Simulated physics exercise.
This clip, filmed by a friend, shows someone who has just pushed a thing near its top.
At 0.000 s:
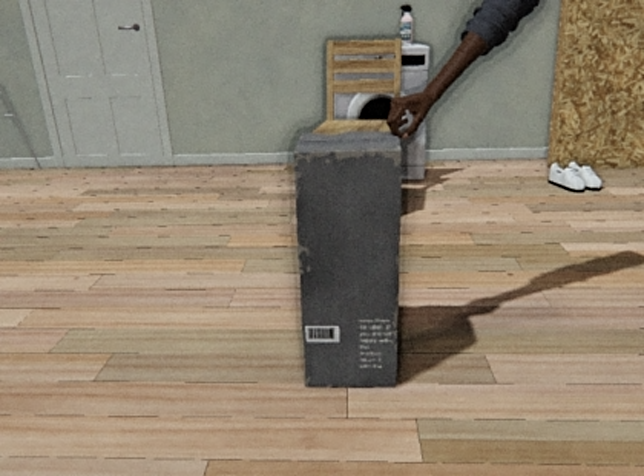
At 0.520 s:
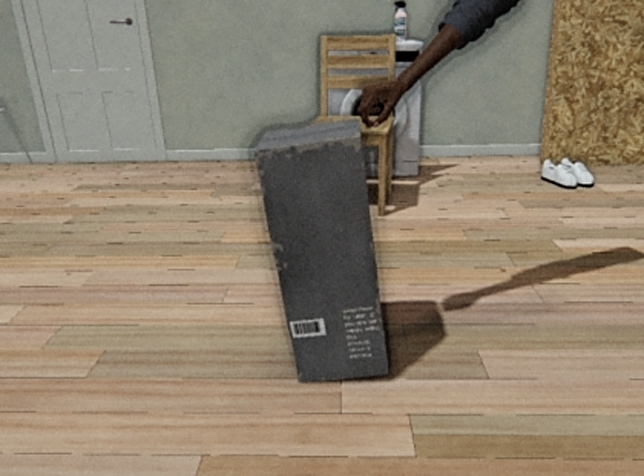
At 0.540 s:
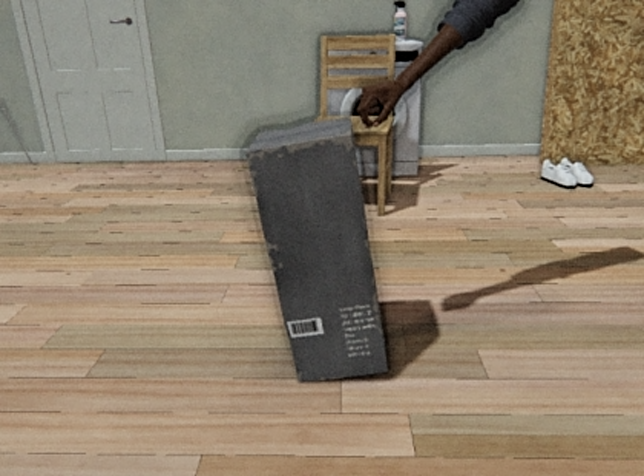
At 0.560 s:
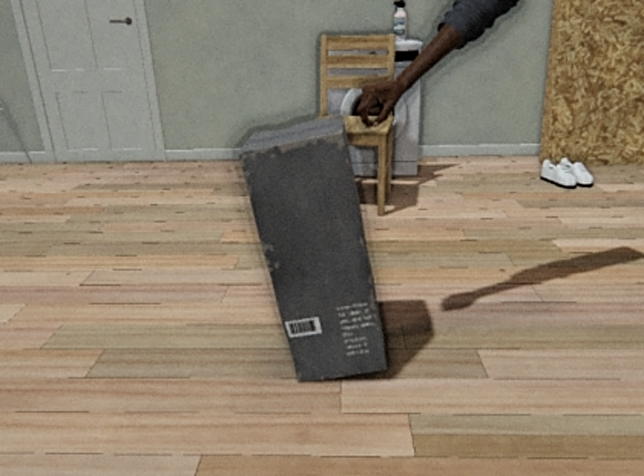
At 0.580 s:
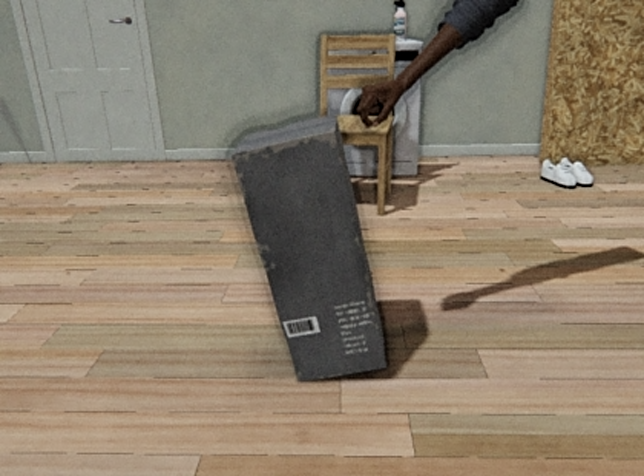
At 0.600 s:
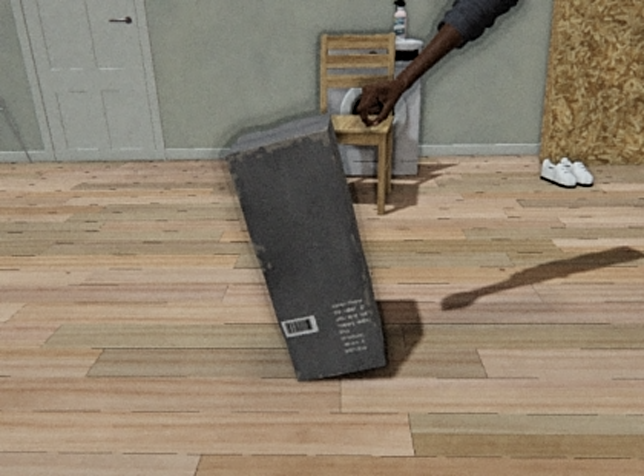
Tall grey box standing upright on a wooden floor, then leaning gradually left after a hand pushes it near its top.
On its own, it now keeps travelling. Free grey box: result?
From here I expect a fall once it's free.
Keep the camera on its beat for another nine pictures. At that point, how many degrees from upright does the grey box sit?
The tilt from upright would be 25°.
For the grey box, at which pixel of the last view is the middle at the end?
Once it all settles, the centre sits at about (183, 321).
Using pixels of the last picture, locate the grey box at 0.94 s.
Estimated centre: (269, 252).
By 0.94 s, grey box 33° off upright near (269, 252).
By 1.16 s, grey box 57° off upright near (221, 272).
When it is over (1.8 s), the grey box goes down on its side, near (184, 321).
